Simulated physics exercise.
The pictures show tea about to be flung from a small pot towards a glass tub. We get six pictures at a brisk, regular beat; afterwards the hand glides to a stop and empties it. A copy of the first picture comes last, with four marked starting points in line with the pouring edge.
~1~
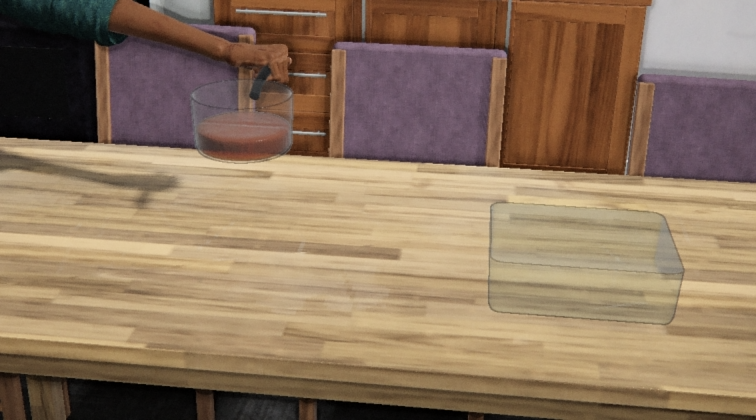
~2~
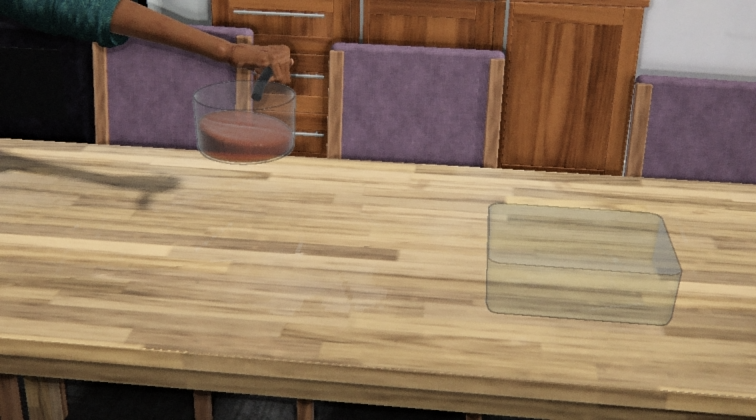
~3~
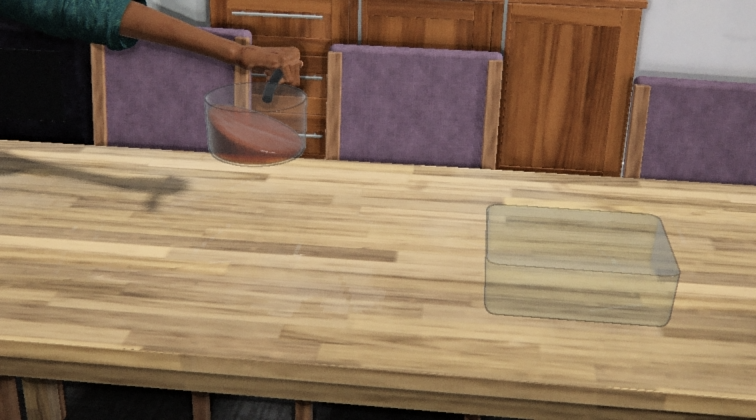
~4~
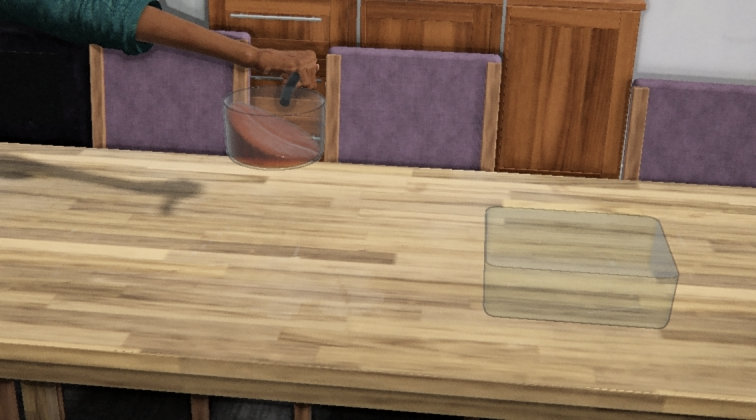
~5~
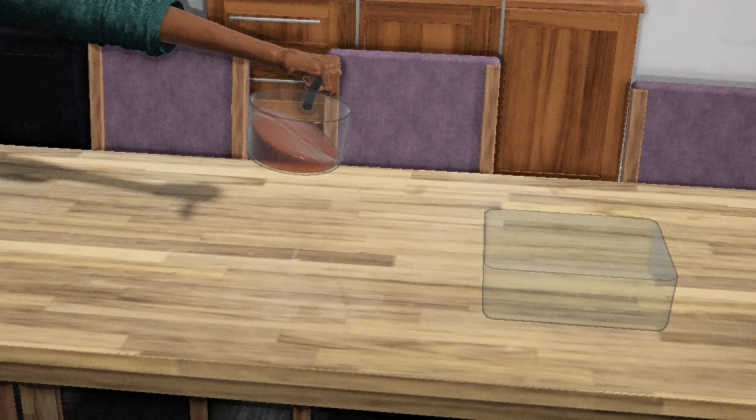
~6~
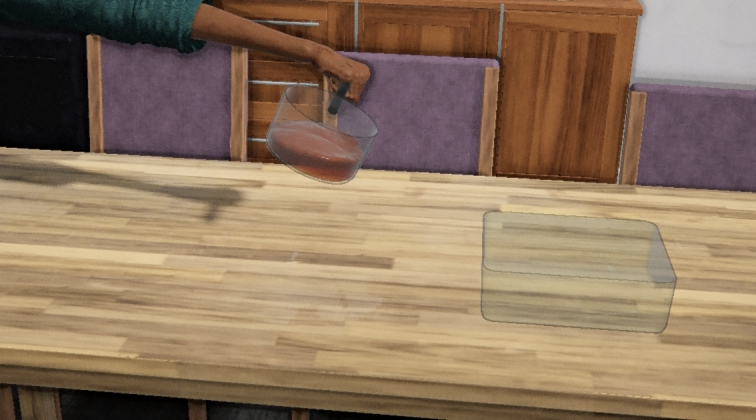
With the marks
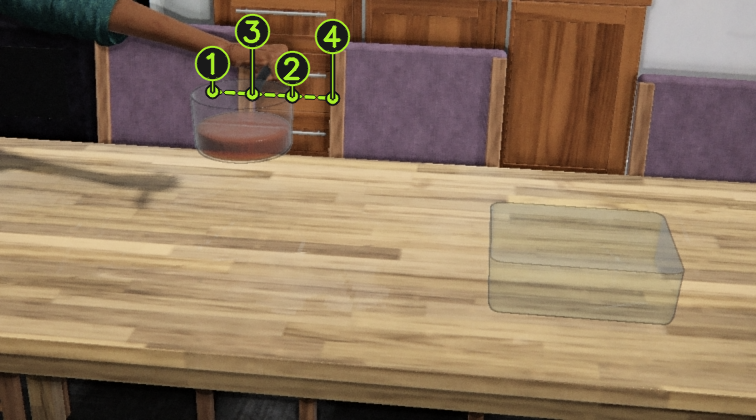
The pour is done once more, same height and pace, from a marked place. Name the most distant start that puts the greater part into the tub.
Dot 4 just does it.
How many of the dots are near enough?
One of them.
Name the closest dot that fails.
2.
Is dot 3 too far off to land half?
Yes, it does.
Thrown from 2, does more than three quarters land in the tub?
No, it does not.
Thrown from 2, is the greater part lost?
Yes.
On the marked copy, 1 at (212, 91); 2 at (292, 96); 3 at (252, 93); 4 at (332, 98).
For dot 1, about 0 % lands in the tub, 100 % falls short.
For dot 2, about 35 % lands in the tub, 59 % falls short and 6 % goes beside or beyond.
For dot 3, about 7 % lands in the tub, 91 % falls short.
For dot 4, about 65 % lands in the tub, 23 % falls short and 12 % goes beside or beyond.
